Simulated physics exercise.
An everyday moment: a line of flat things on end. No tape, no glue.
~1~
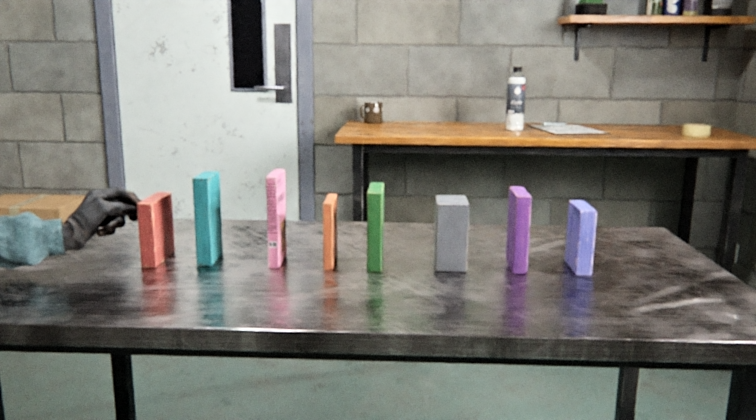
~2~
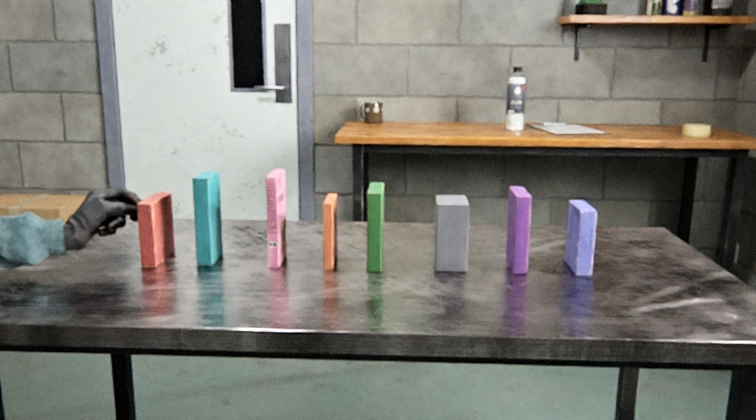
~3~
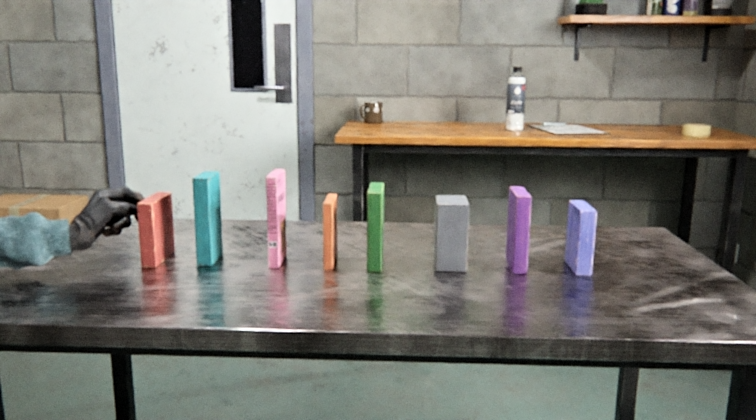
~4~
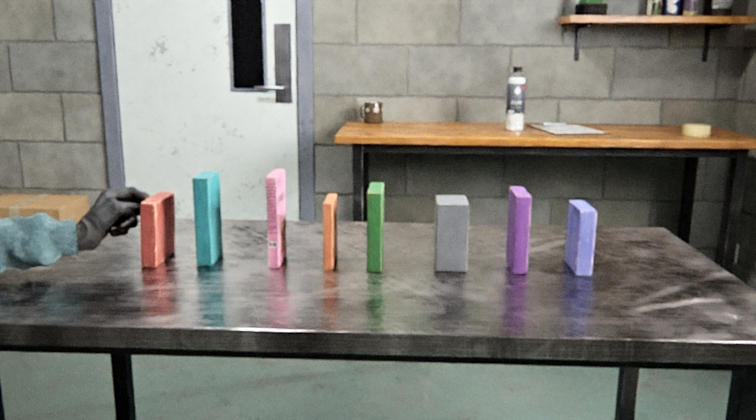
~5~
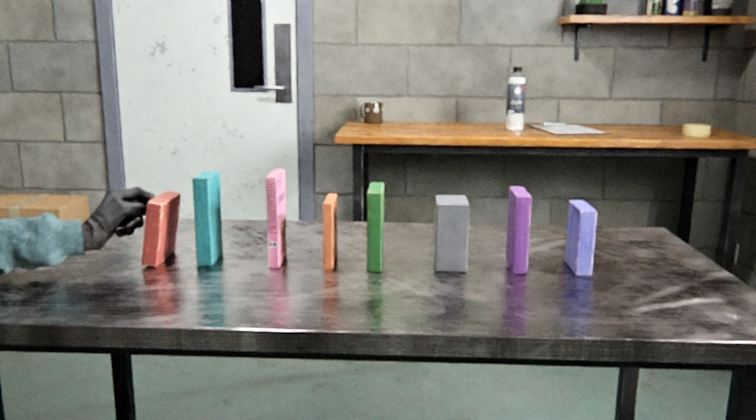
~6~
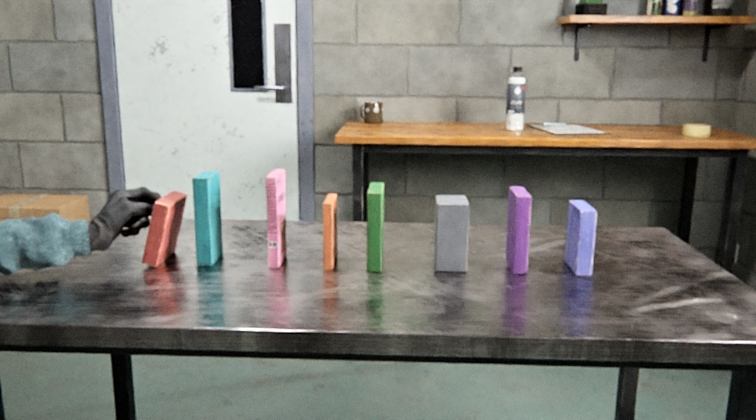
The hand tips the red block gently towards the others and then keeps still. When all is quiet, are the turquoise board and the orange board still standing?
The turquoise board topples; the orange board topples.
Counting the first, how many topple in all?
8 of them.
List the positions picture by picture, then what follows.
The first frame shows turquoise board (208, 218); orange board (331, 231).
The second frame shows grey block (451, 233); purple board (518, 230).
The third frame shows pink packet (277, 218); green block (376, 226).
The fourth frame shows red block 3° over; grey block (451, 233); purple board (518, 230).
The fifth frame shows red block 9° over; pink packet (277, 218); green block (376, 226).
The sixth frame shows red block 15° over; turquoise board (208, 218); orange board (331, 231).
Then, 0.60 s after the last picture, red block 74° over; turquoise board on its side near (263, 253); orange board tipped 44° from how it was near (349, 238); pink packet tipped 35° from how it was.
Then, 1.00 s after the last picture, red block 75° over; turquoise board on its side near (263, 254); orange board tipped 74° from how it was near (354, 251); pink packet tipped 74° from how it was.
At rest, tipped over on the table, pink packet, orange board, green block, grey block, turquoise board and purple board. Seen from the same camera at the end, turquoise board near (263, 254), orange board near (353, 251).
